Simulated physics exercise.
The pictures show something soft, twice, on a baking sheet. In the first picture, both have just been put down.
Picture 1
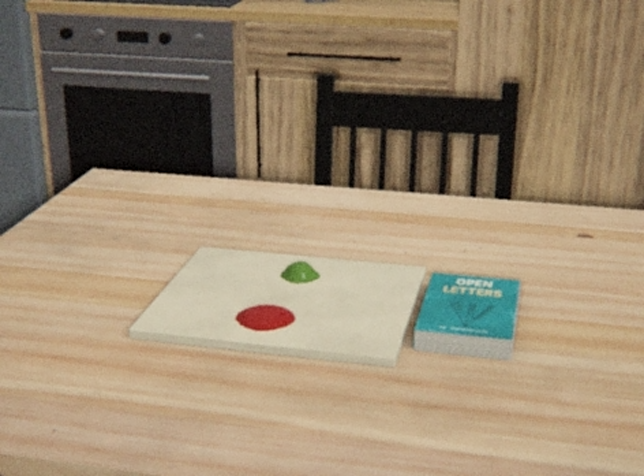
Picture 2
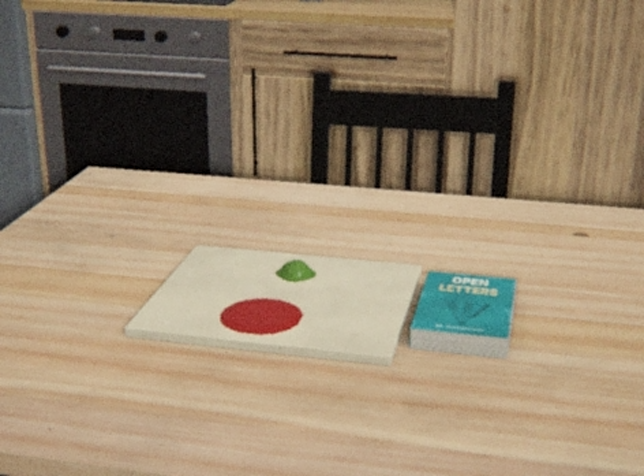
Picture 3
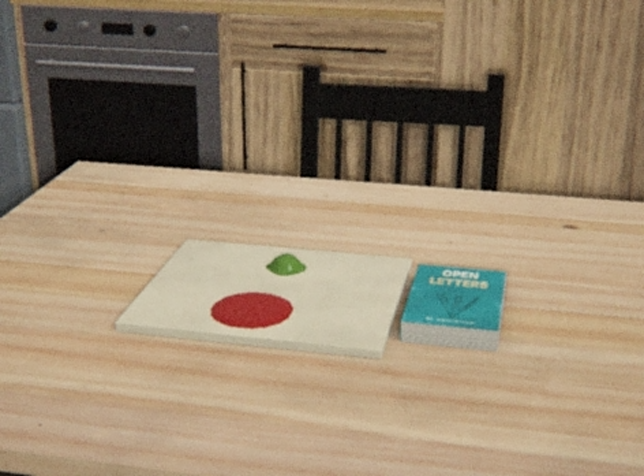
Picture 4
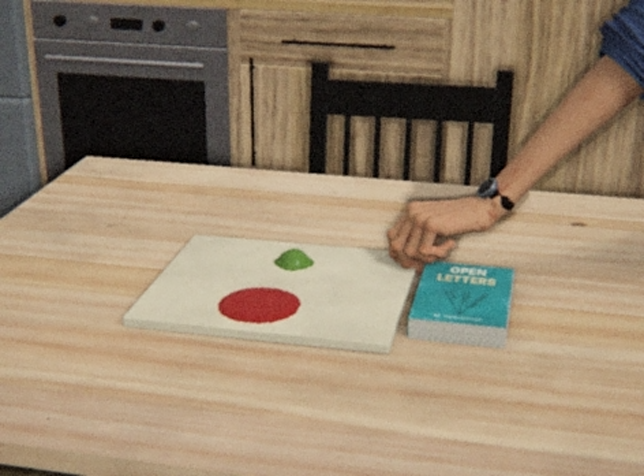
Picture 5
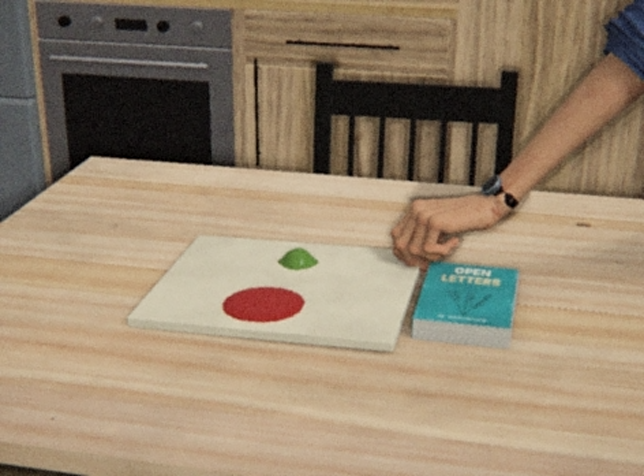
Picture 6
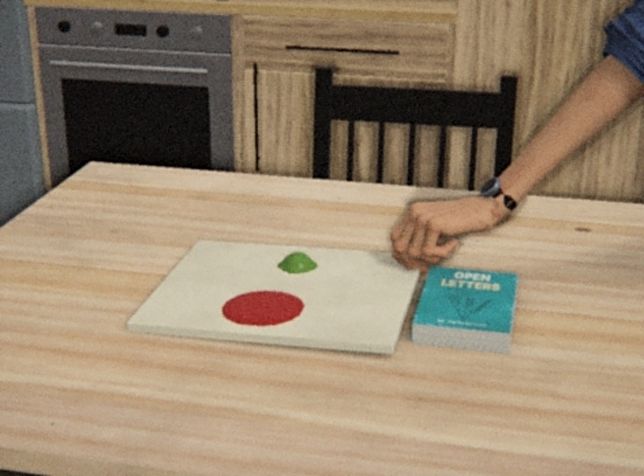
Red blob spreading flat beside a green mound on a pale board, then a hand gripping the board's corner and raising it slightly.
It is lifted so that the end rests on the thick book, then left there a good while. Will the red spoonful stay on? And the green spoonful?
Watch the red spoonful cling on just fine. Watch the green spoonful cling on just fine.
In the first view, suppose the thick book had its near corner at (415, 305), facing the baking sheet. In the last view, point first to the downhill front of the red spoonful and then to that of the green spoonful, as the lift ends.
Taken in turn, the fronts are at (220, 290) and (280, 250).
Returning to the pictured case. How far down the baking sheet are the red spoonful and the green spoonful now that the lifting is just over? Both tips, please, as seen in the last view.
(226, 299); (280, 257).
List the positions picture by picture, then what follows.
In the first picture, the baking sheet lies flat; red spoonful (266, 315) a low mound; green spoonful (300, 269) a tall heap; thick book (462, 345).
The second picture shows they settle; red spoonful (262, 315) spread thin; green spoonful (296, 267) a tall heap.
The third picture shows at rest; red spoonful (252, 309) spread thin; green spoonful (287, 261) a tall heap.
The fourth picture shows a hand takes the end; red spoonful (260, 304) spread thin; green spoonful (294, 256) a tall heap.
In the fifth picture, the end is rising; red spoonful (263, 303) spread thin; green spoonful (298, 255) a tall heap.
The sixth picture shows the baking sheet slopes by about 2°; red spoonful (263, 307) spread thin; green spoonful (298, 259) a tall heap; thick book (460, 339).
Soon after, slope about 5°; the red spoonful has not moved; the green spoonful has not moved.
Later, the red spoonful has not moved; the green spoonful has not moved.
In the end, slope about 5°; the red spoonful has not moved; the green spoonful has not moved.
